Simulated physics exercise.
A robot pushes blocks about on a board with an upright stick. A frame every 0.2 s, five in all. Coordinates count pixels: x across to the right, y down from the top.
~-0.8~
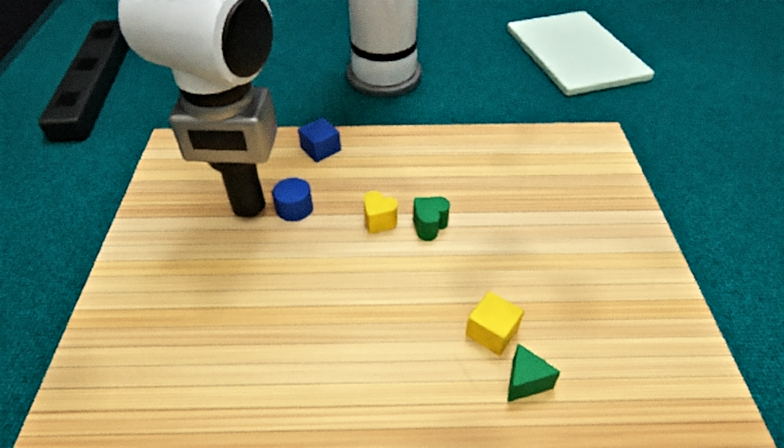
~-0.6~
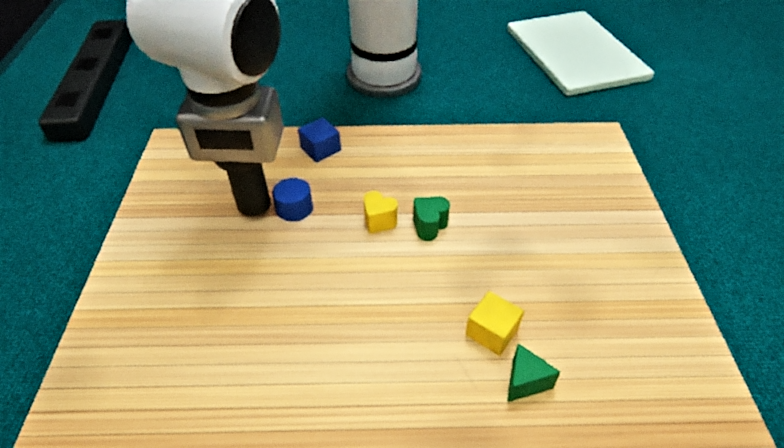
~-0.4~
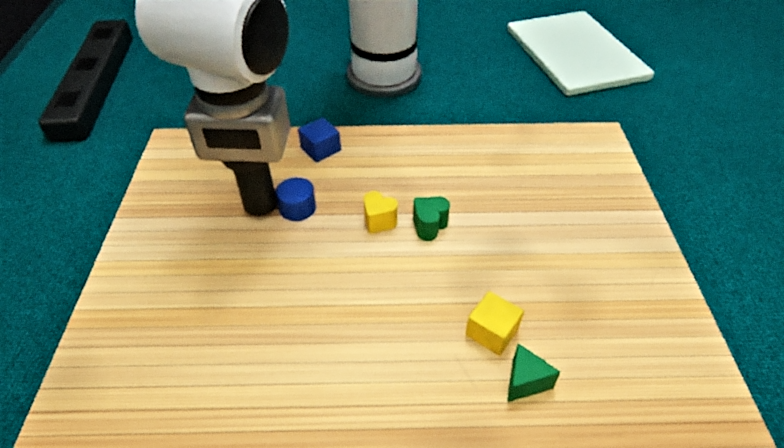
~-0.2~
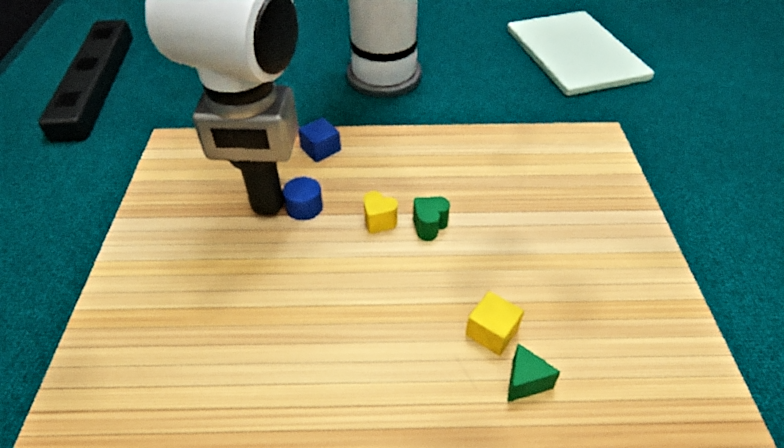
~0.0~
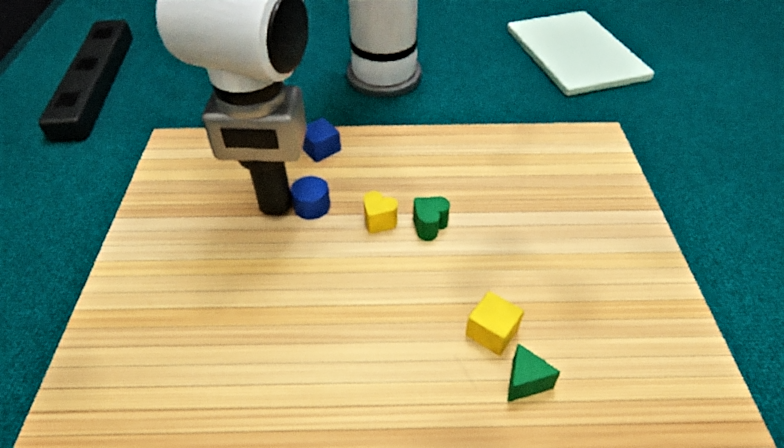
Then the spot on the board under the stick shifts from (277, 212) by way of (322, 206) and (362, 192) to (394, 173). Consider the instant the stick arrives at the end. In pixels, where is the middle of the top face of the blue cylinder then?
I'd expect the centre of its top face to be at (425, 164).
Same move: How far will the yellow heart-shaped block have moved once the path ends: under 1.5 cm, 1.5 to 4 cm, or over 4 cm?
Movement: Under 1.5 cm.
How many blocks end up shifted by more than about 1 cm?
I'd put the number at one.
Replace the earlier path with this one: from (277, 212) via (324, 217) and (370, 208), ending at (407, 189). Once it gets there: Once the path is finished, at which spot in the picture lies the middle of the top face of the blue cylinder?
Expect it around (386, 152).
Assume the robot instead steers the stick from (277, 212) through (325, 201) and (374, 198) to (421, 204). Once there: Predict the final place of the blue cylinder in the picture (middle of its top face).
Near (452, 173).
The first path, step by step. One third of the way, stick (321, 197); blue cylinder (354, 179).
Two thirds of the way, stick (362, 184); blue cylinder (396, 170).
At the end, stick (394, 165); blue cylinder (425, 164); yellow heart-shaped block not moved.
